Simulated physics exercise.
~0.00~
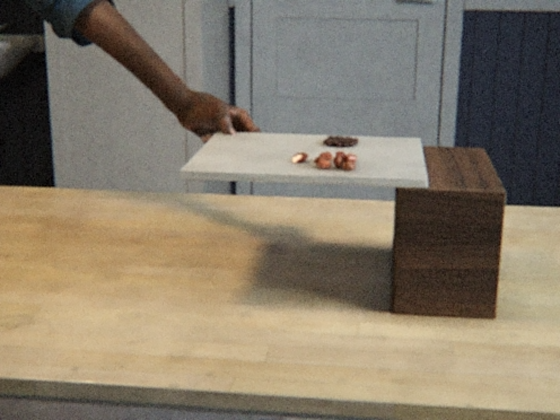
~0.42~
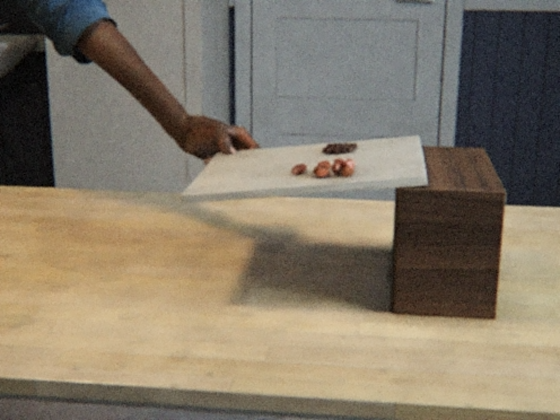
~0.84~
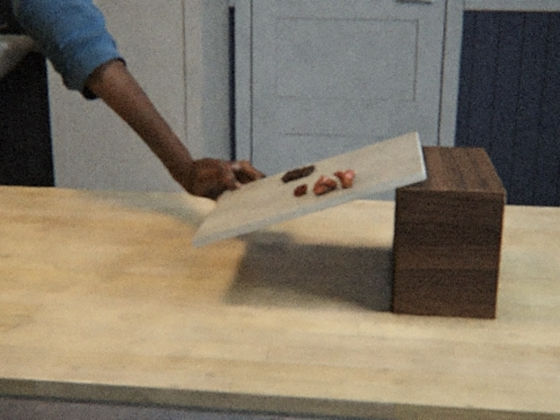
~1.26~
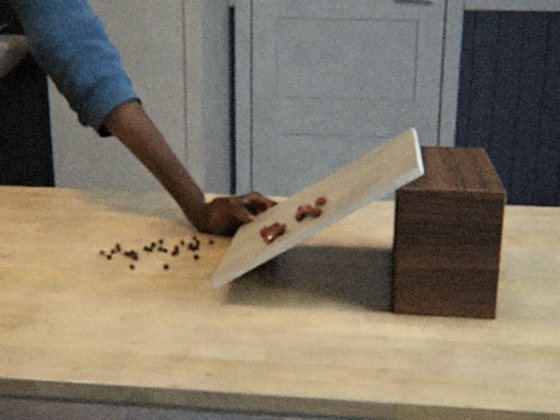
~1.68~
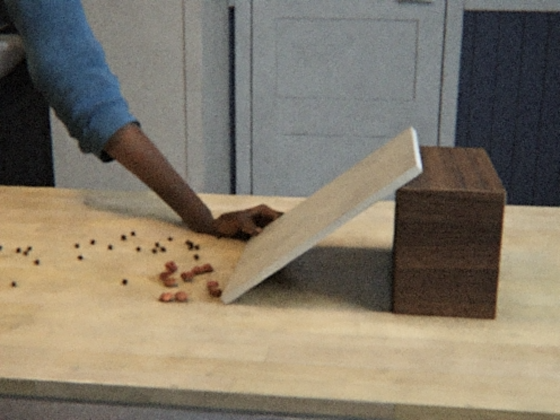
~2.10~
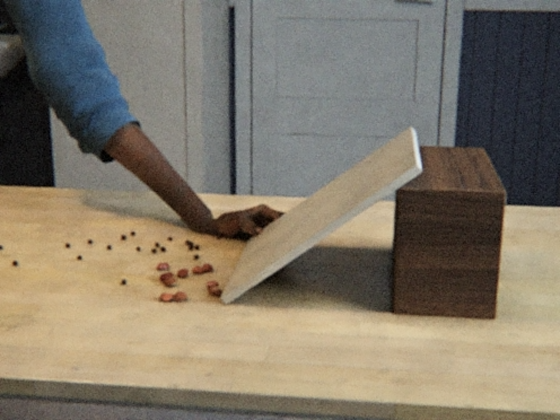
To begin with, a hand holds the left end of a pale board level above a wooden table, its right end resting on a dark wooden block, with a small dark cluster at the back and a few reddish-brown pieces at the front. The hand lowers its end, and the board tilts down to the left while both lots stay on it. As the slope steepens, the small dark round bits scatter leftward across the table, while the reddish pieces are still sliding down the board. Then those pieces reach the table too. Finally the board rests steeply against the block, the reddish pieces lying near its foot and the dark bits spread farther left.
